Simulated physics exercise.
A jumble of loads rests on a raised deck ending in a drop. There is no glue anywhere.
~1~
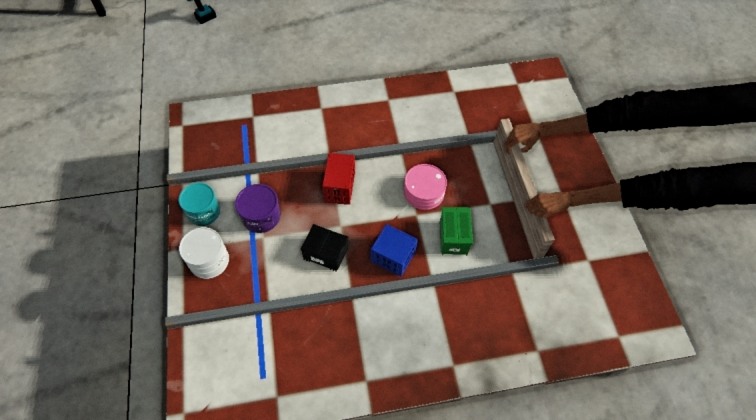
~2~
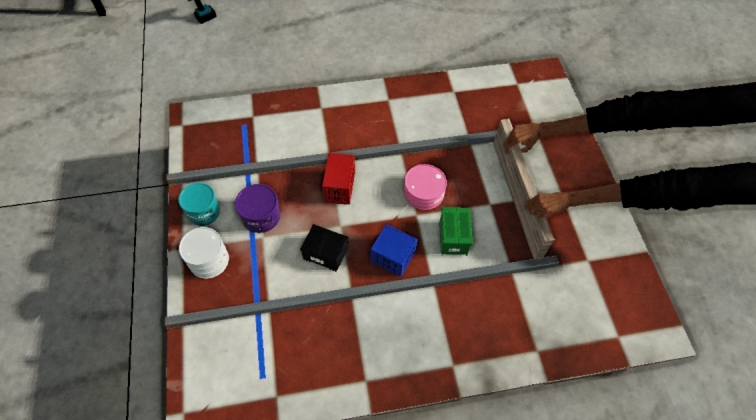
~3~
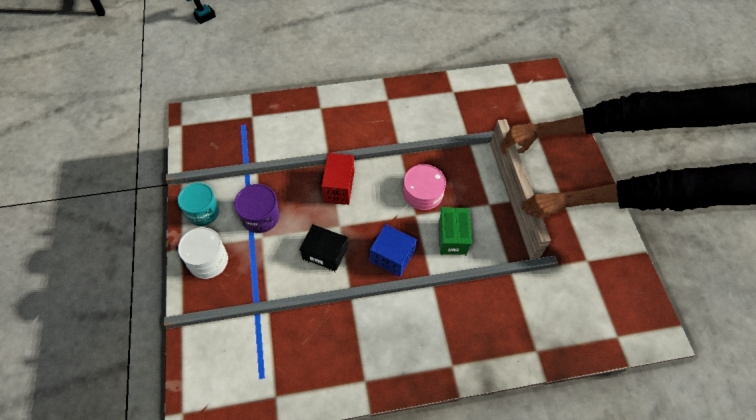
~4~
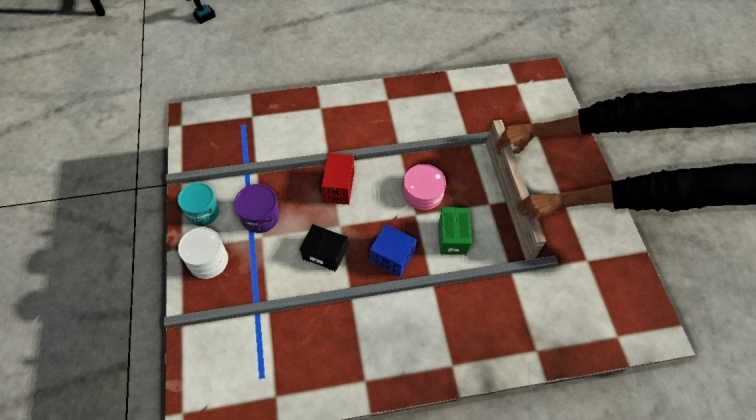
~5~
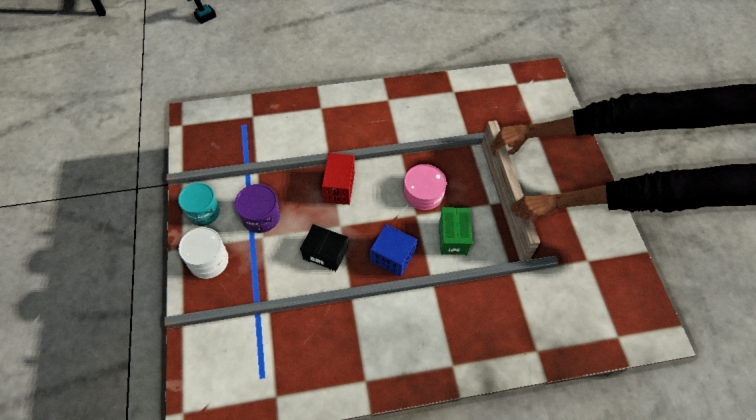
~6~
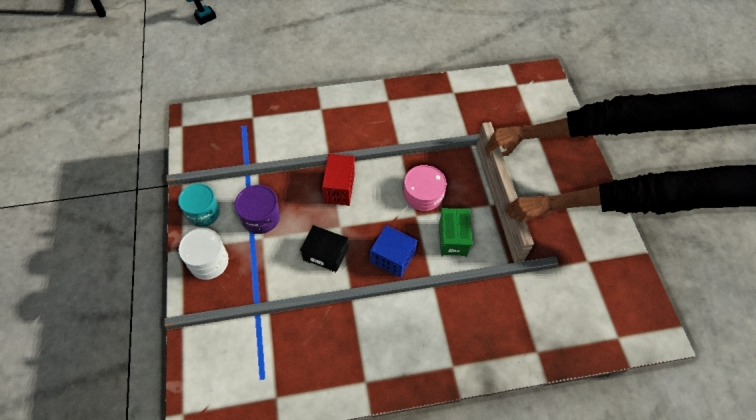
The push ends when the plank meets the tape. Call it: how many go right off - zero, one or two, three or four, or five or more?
One or two go off.
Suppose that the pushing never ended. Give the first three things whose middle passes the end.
Listing earliest first, you get the turquoise pail, the white canister and the purple pail.
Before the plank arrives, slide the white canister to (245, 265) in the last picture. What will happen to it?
It is not lost from there.
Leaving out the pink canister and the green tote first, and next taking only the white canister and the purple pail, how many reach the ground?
The first removal gives 0, the second gives 0.
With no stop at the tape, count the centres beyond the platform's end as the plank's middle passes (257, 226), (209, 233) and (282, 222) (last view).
In order of the places given, that's 1, 5 and 0.
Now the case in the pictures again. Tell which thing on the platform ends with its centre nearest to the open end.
The white canister, that one.
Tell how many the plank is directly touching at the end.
All in all, 3.
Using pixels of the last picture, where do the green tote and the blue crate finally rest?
Roughly (238, 268), and the other roughly (205, 294).
A little later, none off yet; turquoise pail at rest near (200, 206); white canister at rest near (204, 254); purple pail at rest near (258, 210).
When it is over, the number that fall off is one or two; down, turquoise pail.
